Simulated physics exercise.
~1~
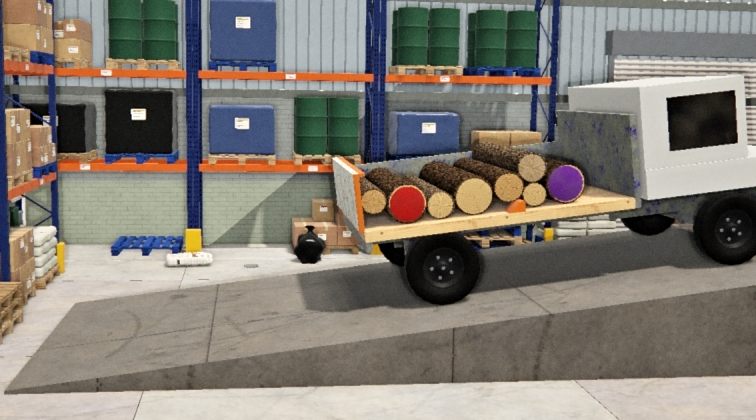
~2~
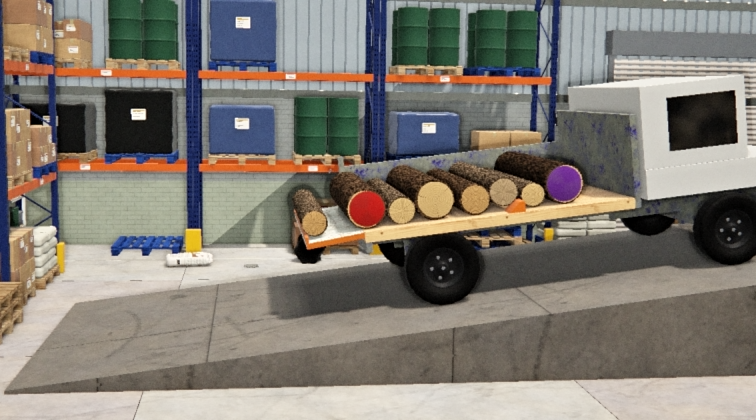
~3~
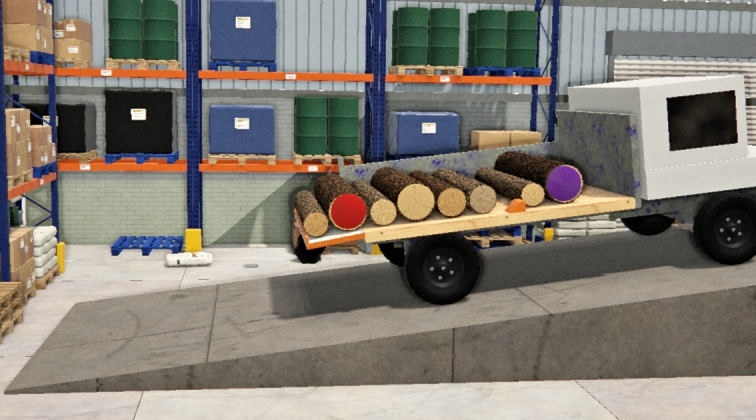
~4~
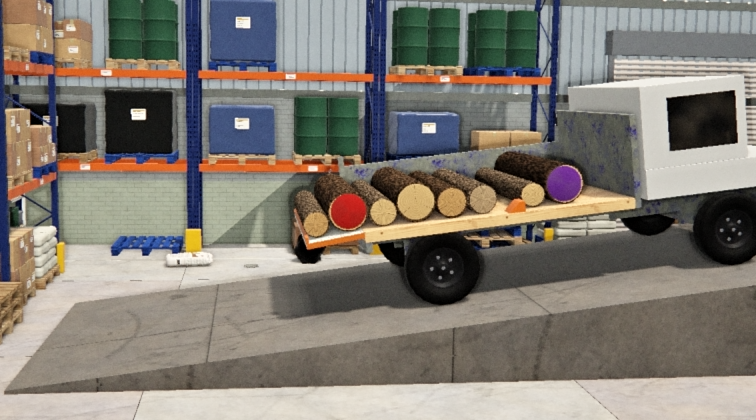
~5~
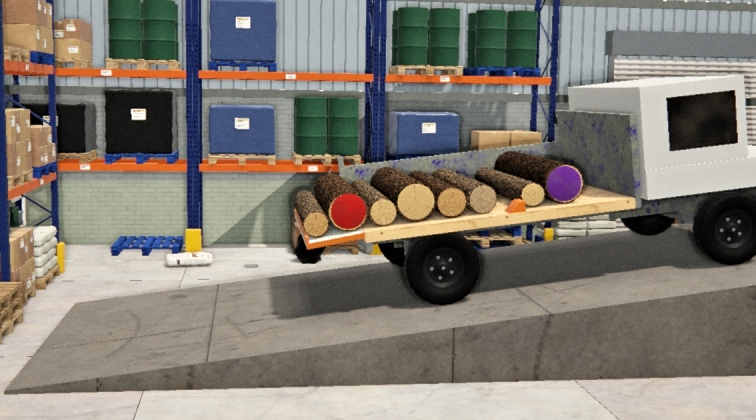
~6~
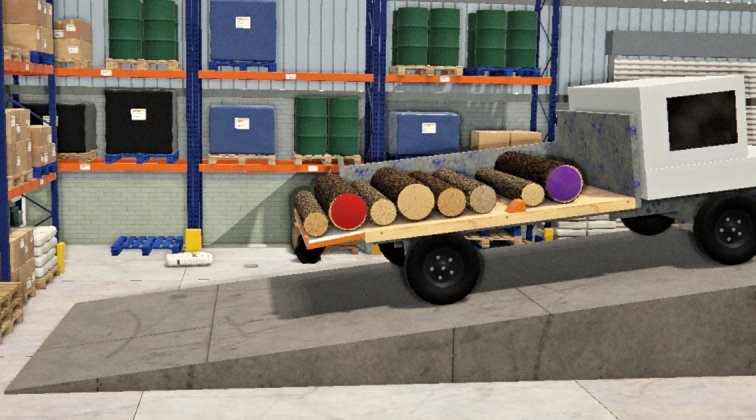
The tailgate of a pick-up stands upright at the left end of its load of cut logs, seen from the open side as the truck faces right up a grey ramp in a warehouse with blue and orange racks. A red-ended log lies near the gate, a purple-ended one near the white cab, and a small orange wedge sits on the bed. The gate drops open to the left, and the logs spread out, the red one rolling left after a plain log. Red settles on the lowered gate, while purple stays on the bed. Nothing falls off, and everything comes to rest.
